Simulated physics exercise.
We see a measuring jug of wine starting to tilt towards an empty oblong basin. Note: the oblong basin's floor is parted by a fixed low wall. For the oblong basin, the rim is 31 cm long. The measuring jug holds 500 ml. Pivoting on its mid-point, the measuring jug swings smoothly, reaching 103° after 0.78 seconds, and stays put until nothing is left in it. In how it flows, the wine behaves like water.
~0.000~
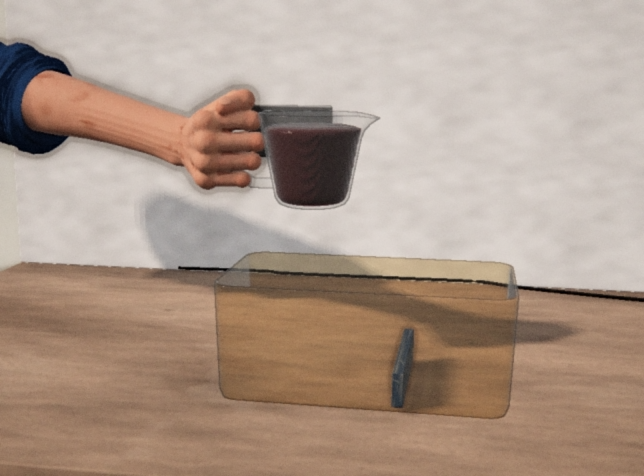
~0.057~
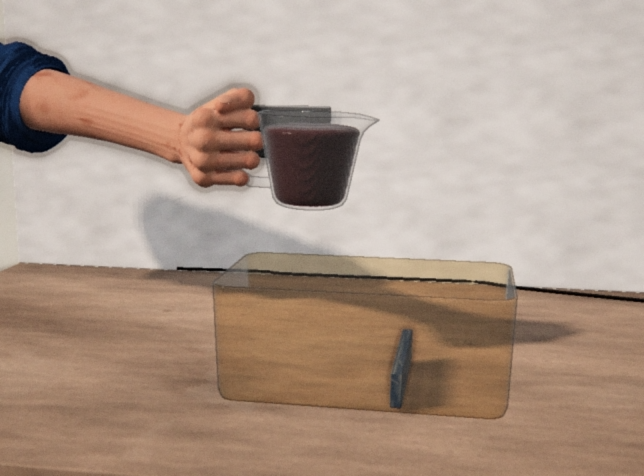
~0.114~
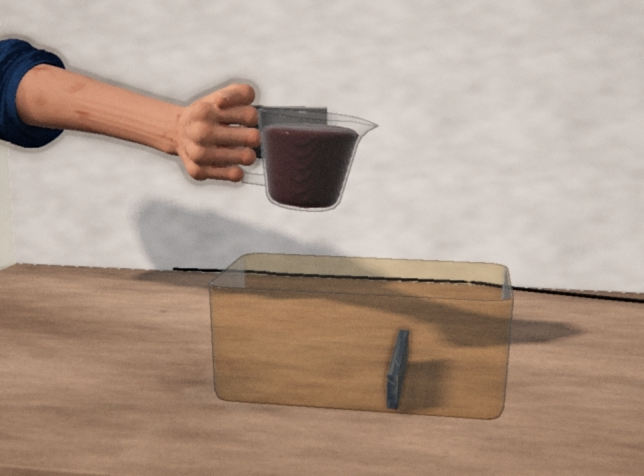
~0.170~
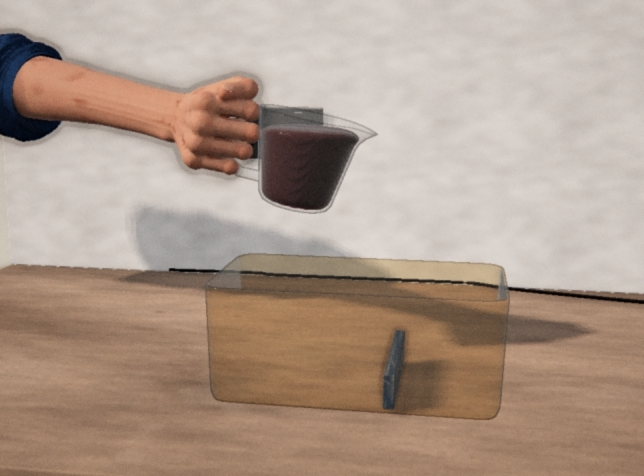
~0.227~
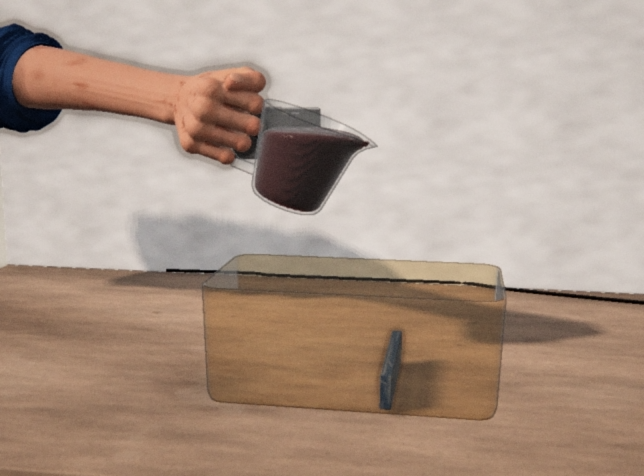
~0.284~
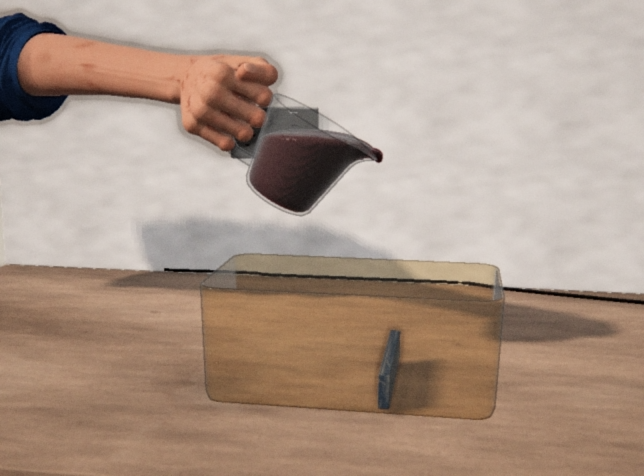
Measuring jug of dark red wine, gripped by a hand, tilting rightward above an empty clear basin until wine reaches its spout.
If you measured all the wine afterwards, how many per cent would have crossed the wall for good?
Around 75 per cent would have crossed.
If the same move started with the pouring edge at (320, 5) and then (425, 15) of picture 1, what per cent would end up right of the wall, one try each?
20 then 65 %.
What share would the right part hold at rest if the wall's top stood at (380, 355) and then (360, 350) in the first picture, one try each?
Respectively 90 and 95 %.
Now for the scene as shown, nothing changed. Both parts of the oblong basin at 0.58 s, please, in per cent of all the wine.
I'd say some 0 in a hundred on the left and 32 on the right.
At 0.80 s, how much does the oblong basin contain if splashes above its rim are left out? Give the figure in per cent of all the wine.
I'd say roughly 88 in a hundred of it.
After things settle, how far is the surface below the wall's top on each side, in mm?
The left comes to roughly 34 mm and the right to roughly 14 mm.
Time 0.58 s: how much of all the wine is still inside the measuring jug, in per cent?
42 %.
Then, 0.58 s in, the tilt is 88° and 43 per cent is still to pour, 0 is left of the wall and 32 right of it.
Then, 0.80 s in, the tilt is 103° and 5 per cent is still to pour, 16 is left of the wall and 73 right of it.
Then, 1.03 s in, the tilt is 103° and 0 per cent is still to pour, 24 is left of the wall and 75 right of it.
Then, 1.28 s in, the tilt is 103° and 0 per cent is still to pour, 24 is left of the wall and 75 right of it.
Finally, 24 per cent lies left of the wall, 75 right of it and 1 outside.
